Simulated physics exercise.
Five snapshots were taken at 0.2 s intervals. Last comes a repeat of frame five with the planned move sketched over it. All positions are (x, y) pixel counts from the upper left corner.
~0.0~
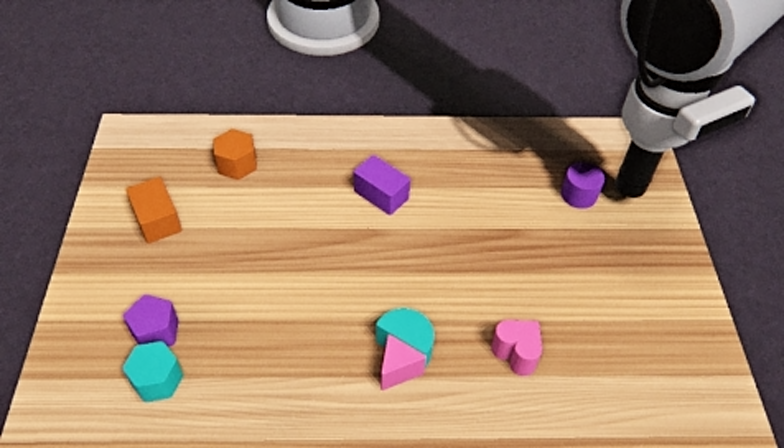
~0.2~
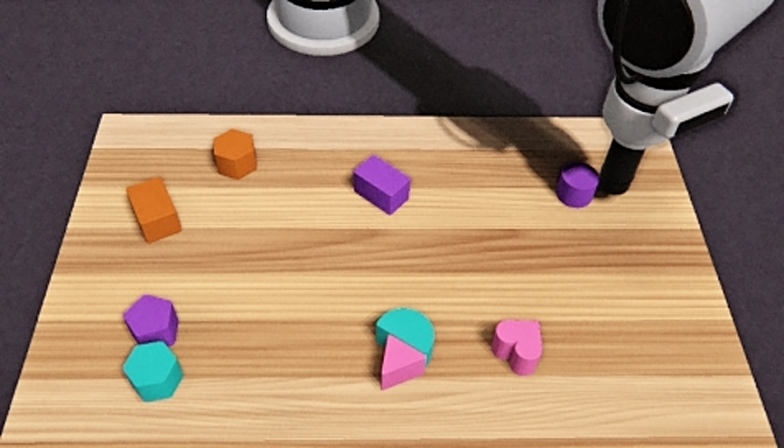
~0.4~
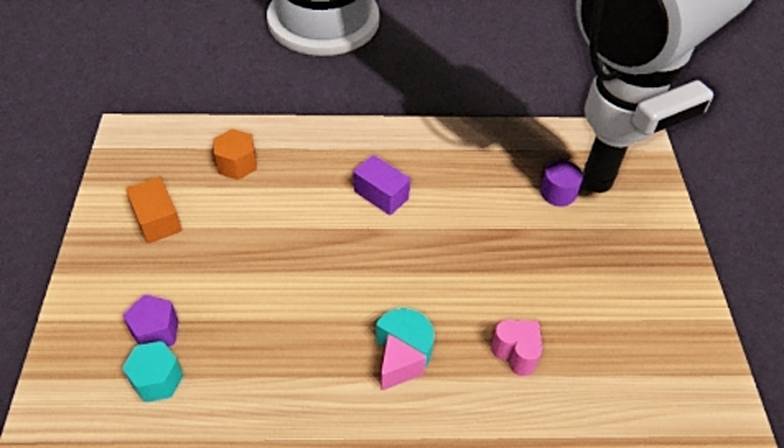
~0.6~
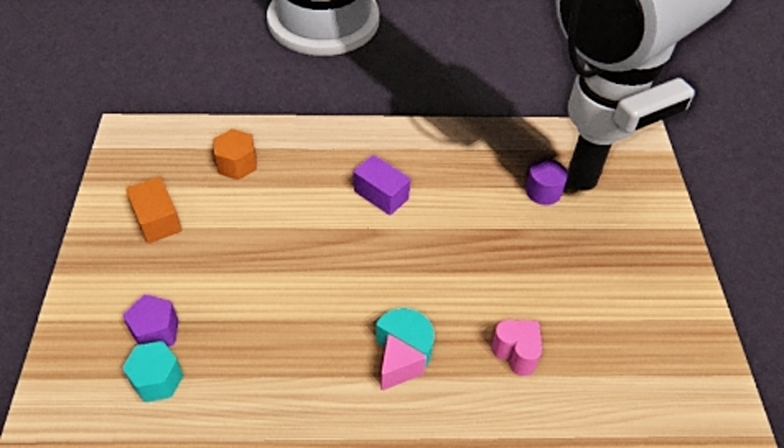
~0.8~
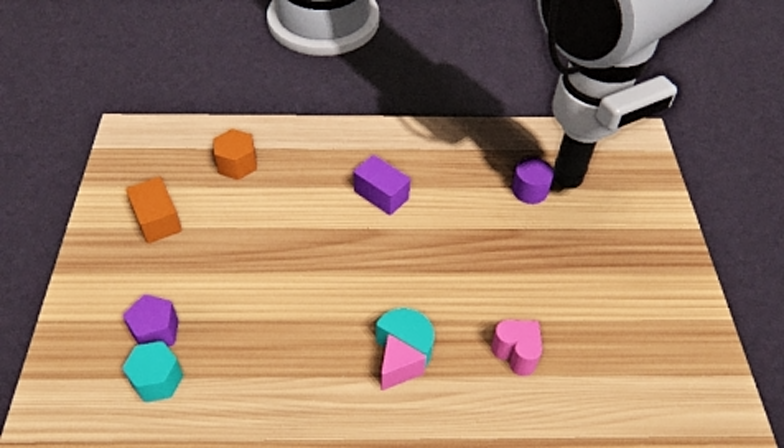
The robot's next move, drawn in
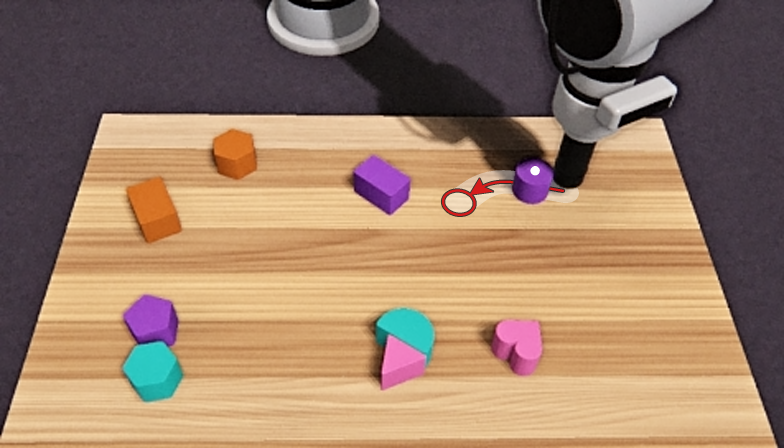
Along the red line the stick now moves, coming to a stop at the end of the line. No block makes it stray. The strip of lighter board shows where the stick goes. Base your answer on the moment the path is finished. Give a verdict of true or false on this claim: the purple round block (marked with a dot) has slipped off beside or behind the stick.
False.
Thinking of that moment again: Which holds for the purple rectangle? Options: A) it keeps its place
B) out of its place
It's A.
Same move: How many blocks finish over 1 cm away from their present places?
It's going to be one.
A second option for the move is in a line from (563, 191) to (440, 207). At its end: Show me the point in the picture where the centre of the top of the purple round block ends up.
Around pixel (428, 163).
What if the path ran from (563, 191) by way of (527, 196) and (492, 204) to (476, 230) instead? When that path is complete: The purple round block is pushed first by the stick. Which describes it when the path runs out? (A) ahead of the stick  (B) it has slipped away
B (it has slipped away)
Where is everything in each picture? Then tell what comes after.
The first frame shows lower end of the stick (630, 187), tops of blocks, purple rectangle (382, 175), purple round block (586, 175).
The second frame shows stick (613, 185), purple round block (581, 175).
The third frame shows stick (597, 182), purple round block (564, 173).
The fourth frame shows stick (581, 180), purple round block (549, 172).
The fifth frame shows stick (567, 178), purple rectangle (382, 175), purple round block (535, 171).
The drawn path runs from (563, 191) over (525, 184) and (487, 185) to (459, 203); the dot is on the purple round block.
On the path given first. One third of the way, stick (527, 171); purple round block (496, 169).
Two thirds of the way, stick (489, 172); purple round block (459, 174).
At the end, stick (461, 190); purple rectangle not moved; purple round block (427, 186).
